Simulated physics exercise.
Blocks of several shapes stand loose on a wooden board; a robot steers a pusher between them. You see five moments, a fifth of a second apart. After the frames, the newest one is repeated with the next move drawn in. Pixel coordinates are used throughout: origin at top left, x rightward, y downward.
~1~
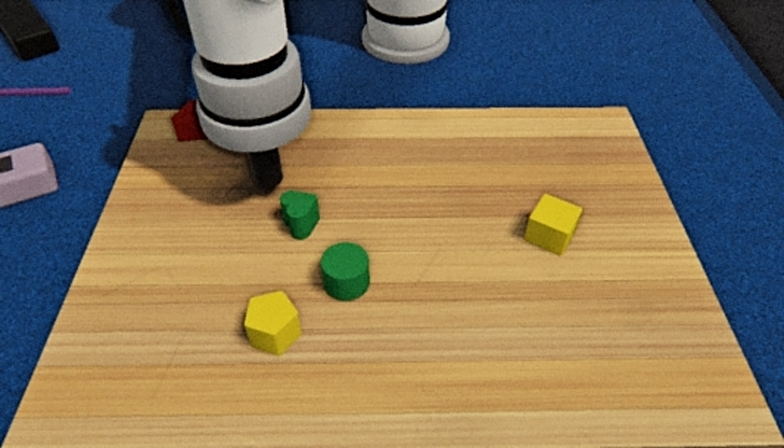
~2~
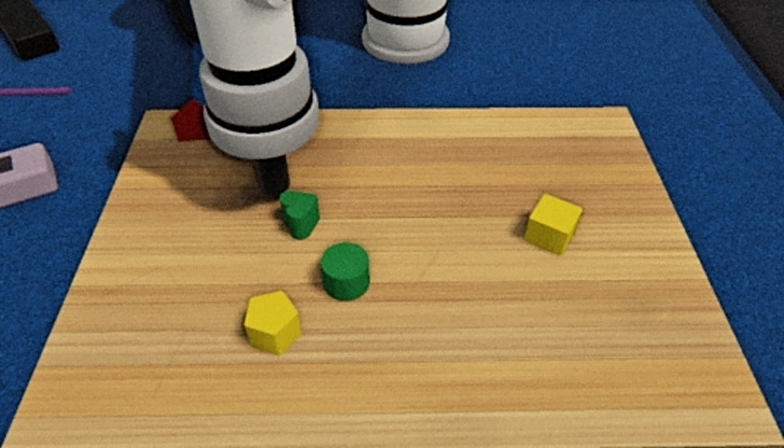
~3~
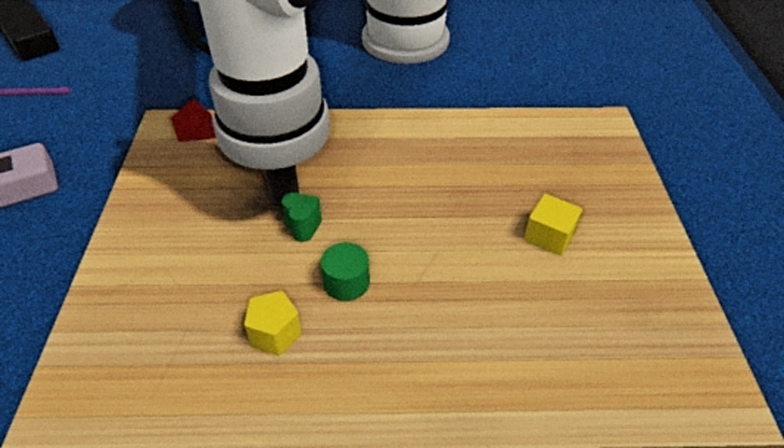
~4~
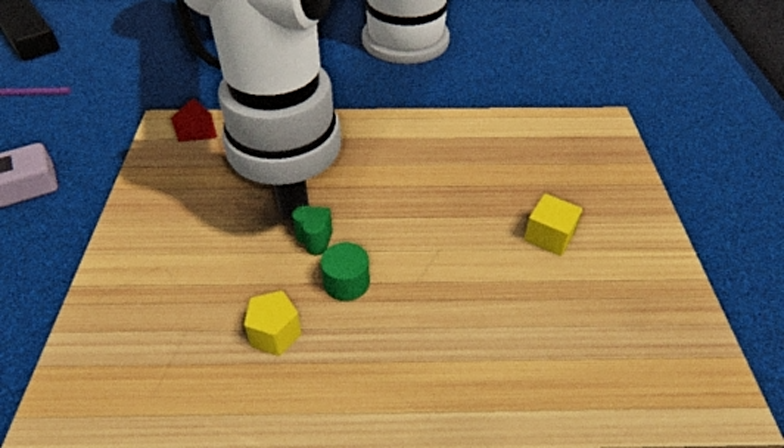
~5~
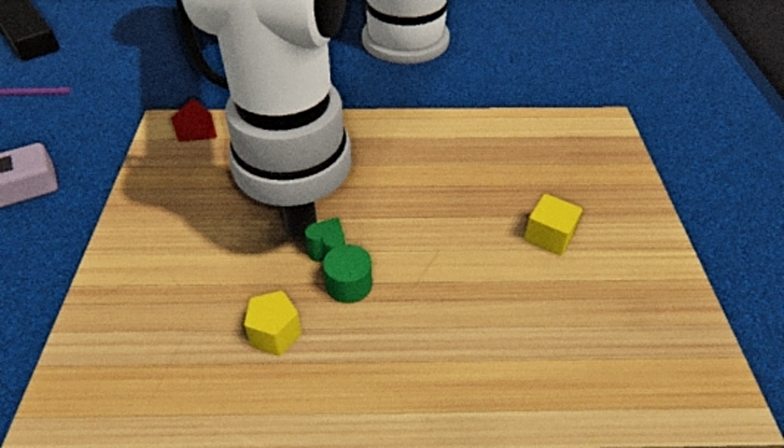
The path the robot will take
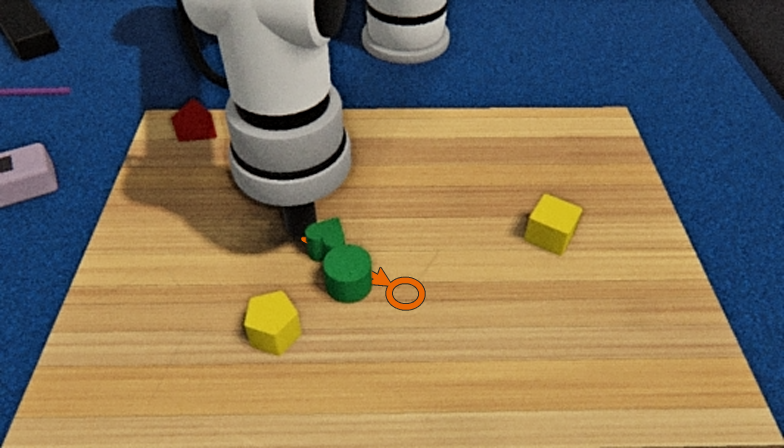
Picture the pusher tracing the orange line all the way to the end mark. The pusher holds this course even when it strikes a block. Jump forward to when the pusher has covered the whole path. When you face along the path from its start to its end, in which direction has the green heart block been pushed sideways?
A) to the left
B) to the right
A.
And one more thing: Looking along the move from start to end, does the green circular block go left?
I believe not.
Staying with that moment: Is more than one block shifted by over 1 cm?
It seems so.
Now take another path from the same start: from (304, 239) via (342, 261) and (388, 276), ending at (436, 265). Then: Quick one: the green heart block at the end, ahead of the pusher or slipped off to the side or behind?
The pusher still has the green heart block in front of it when the path ends.
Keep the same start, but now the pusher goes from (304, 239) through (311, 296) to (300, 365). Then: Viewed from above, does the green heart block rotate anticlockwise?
My answer is yes.
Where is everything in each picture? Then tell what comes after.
The first picture shows lower end of the pusher at (269, 180), tops of blocks, green heart block at (298, 202), green circular block at (345, 260).
The second picture shows pusher at (276, 186), blocks as before.
The third picture shows pusher at (285, 195), green heart block at (300, 204).
The fourth picture shows pusher at (294, 209), green heart block at (312, 217).
The fifth picture shows pusher at (302, 228), green heart block at (327, 231), green circular block at (347, 262).
The drawn path runs from (304, 239) directly to (406, 293).
The first path, step by step. One third of the way, pusher at (336, 245); green heart block at (365, 241), turned 40° anticlockwise; green circular block at (362, 274).
Two thirds of the way, pusher at (370, 263); green heart block at (403, 249), turned 80° anticlockwise; green circular block at (371, 284).
At the end, pusher at (406, 282); green heart block at (430, 253), turned 115° anticlockwise; green circular block at (379, 297).
